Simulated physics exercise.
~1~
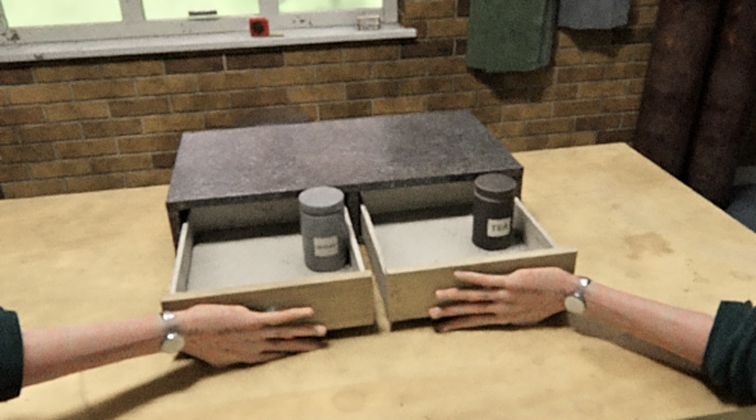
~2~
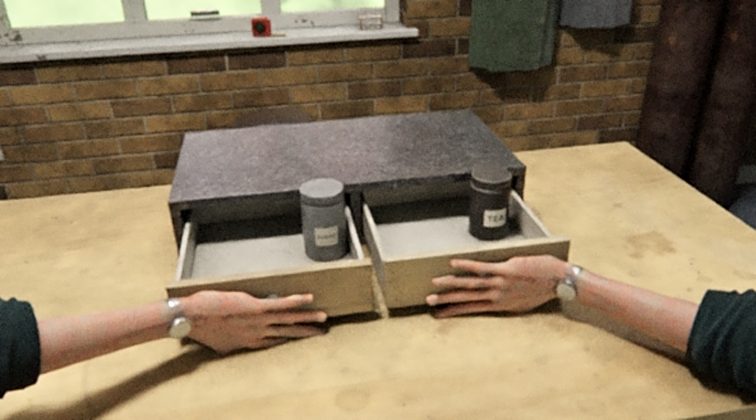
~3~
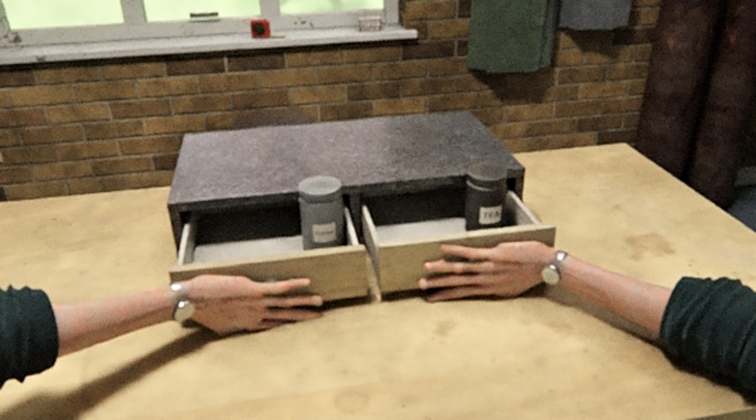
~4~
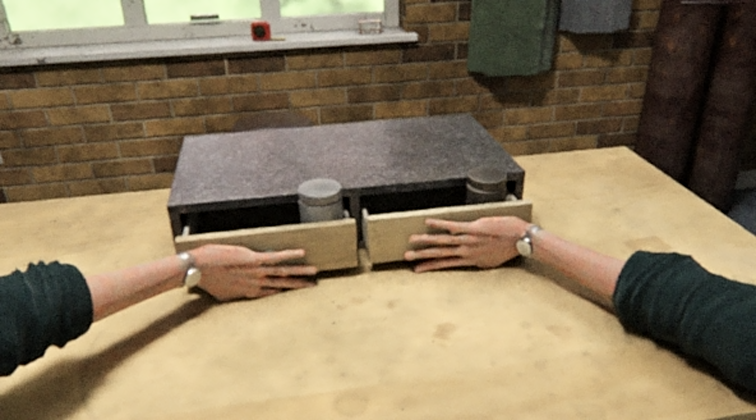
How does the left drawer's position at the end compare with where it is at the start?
At the start the left drawer is pulled well out toward the viewer, while at the end it has been pushed much farther back into the cabinet but is still ajar.
